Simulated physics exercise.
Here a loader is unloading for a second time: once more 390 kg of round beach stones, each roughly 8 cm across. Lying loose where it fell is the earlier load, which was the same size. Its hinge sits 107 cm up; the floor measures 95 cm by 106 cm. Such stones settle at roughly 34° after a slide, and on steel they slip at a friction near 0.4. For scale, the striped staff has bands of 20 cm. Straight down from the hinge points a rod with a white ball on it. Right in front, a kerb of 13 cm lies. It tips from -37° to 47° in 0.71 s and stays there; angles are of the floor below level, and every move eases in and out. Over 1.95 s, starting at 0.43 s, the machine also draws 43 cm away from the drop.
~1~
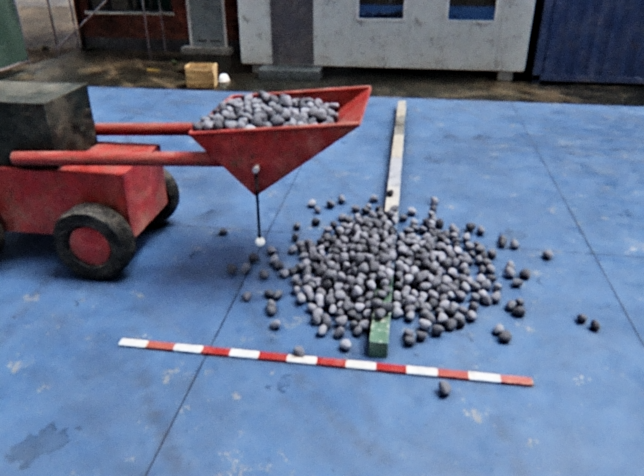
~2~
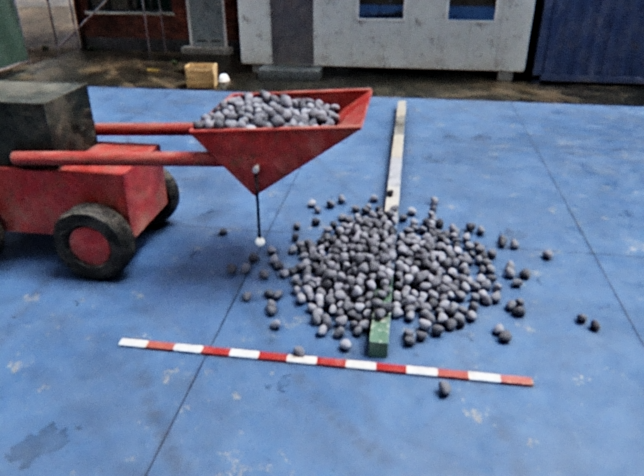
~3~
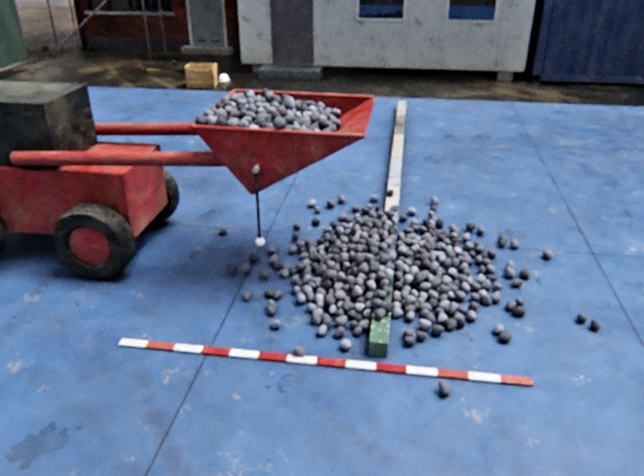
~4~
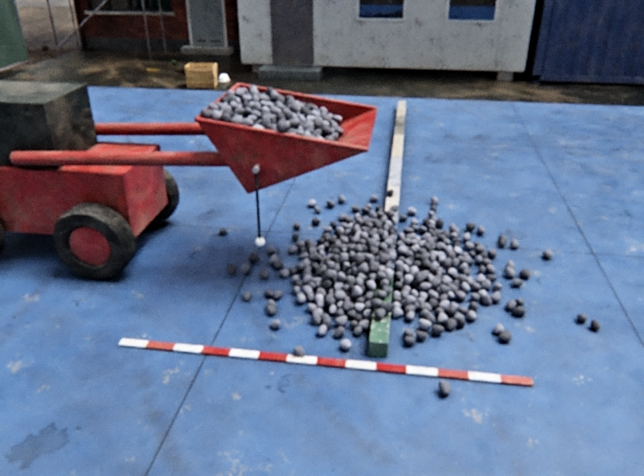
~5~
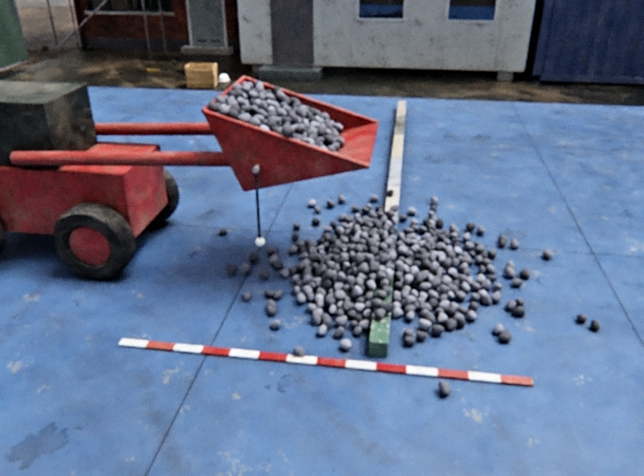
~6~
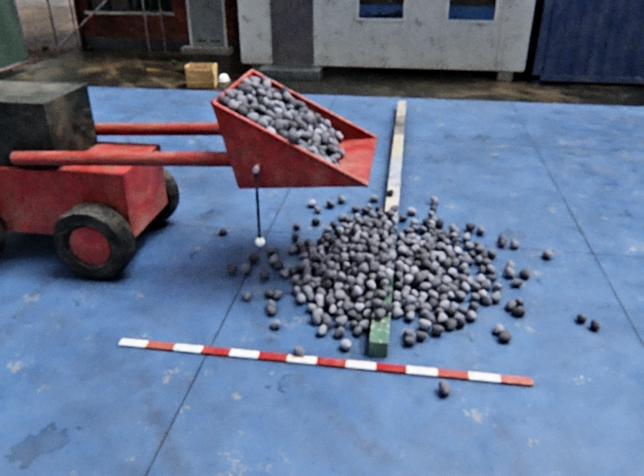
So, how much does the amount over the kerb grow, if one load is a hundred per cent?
It grows by around 21 per cent.
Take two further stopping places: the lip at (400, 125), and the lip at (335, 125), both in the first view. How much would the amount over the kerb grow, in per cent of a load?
55 % and 5 %.
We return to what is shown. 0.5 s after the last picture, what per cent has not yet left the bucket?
Close to 60 in a hundred.
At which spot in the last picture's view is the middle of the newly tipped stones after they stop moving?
I'd put their centre close to (344, 252).
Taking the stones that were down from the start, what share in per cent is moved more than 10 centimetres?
I'd put it at about 20 per cent.
Then, 0.2 s after the last picture the floor is at 34°; in per cent of one load, 100 in the bucket, 64 on this side of the kerb, 37 over the kerb; the foremost stones are at (536, 277).
Then, 0.5 s after the last picture the floor is at 47°; in per cent of one load, 60 in the bucket, 103 on this side of the kerb, 37 over the kerb; the foremost stones are at (536, 277).
Then, 2.5 s after the last picture the floor is at 47°; in per cent of one load, 0 in the bucket, 142 on this side of the kerb, 58 over the kerb; the foremost stones are at (588, 295).
Then, 5.1 s after the last picture the floor is at 47°; in per cent of one load, 0 in the bucket, 142 on this side of the kerb, 58 over the kerb; the foremost stones are at (588, 295). Net gain over the kerb, 21.
